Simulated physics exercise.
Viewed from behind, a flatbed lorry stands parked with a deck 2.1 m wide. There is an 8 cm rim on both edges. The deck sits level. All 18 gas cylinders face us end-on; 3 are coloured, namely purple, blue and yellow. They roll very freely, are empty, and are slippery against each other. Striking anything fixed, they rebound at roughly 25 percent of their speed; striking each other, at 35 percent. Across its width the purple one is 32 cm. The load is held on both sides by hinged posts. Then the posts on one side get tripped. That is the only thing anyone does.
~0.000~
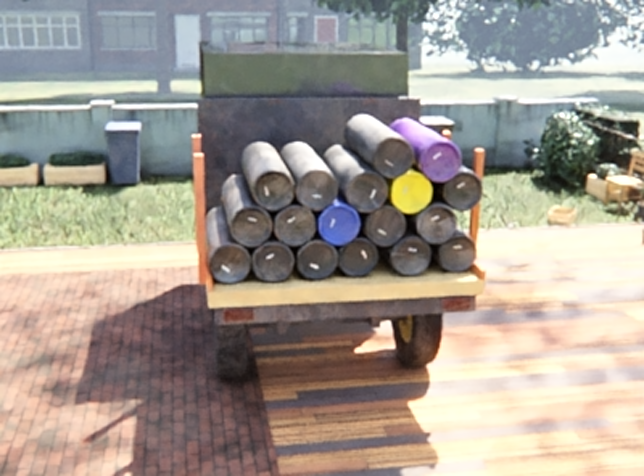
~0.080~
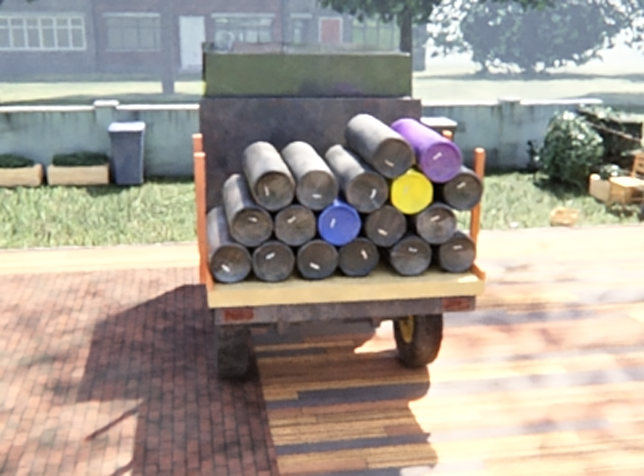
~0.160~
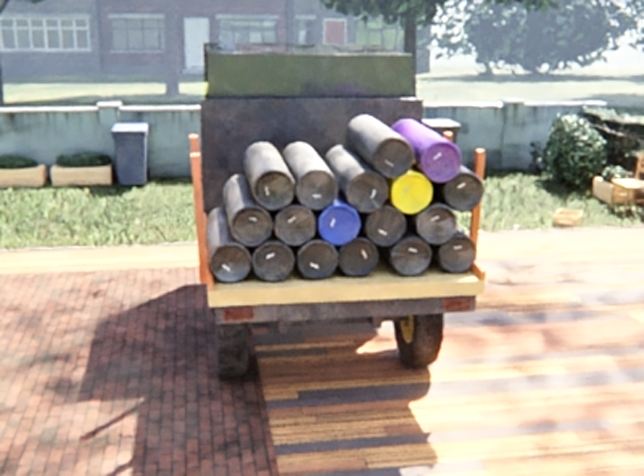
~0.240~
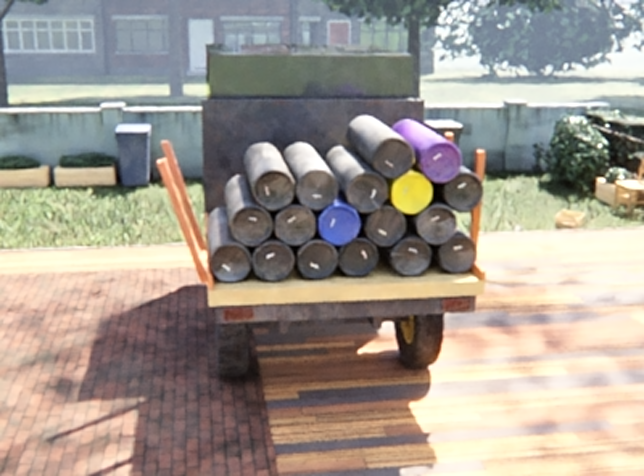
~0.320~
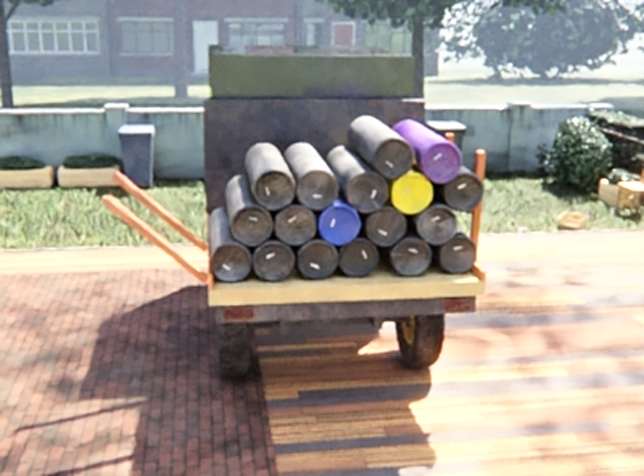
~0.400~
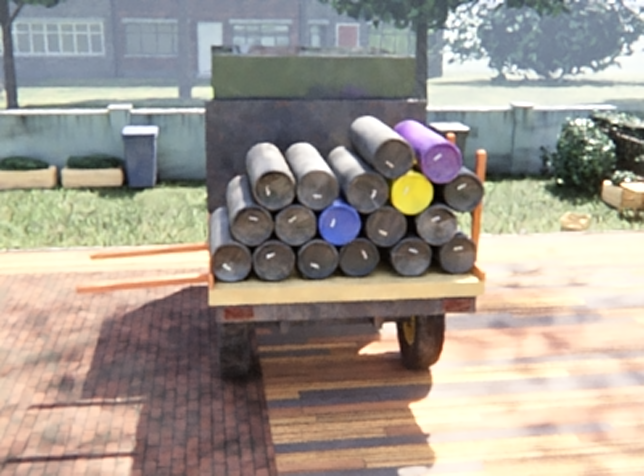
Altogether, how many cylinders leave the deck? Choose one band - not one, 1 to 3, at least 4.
Band: Not one.
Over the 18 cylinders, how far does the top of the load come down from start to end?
Roughly 0 cm.
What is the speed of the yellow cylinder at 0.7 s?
Around 0.0 m/s.
Then, 0.7 s in, purple is up on others, 35 cm from the right edge; blue is up on others, 100 cm from the left edge; yellow is up on others, 55 cm from the right edge; 0 of 18 are off.
In the end (1.1 s), purple is up on others, 35 cm from the right edge; blue is up on others, 100 cm from the left edge; yellow is up on others, 55 cm from the right edge; 0 of 18 are off.
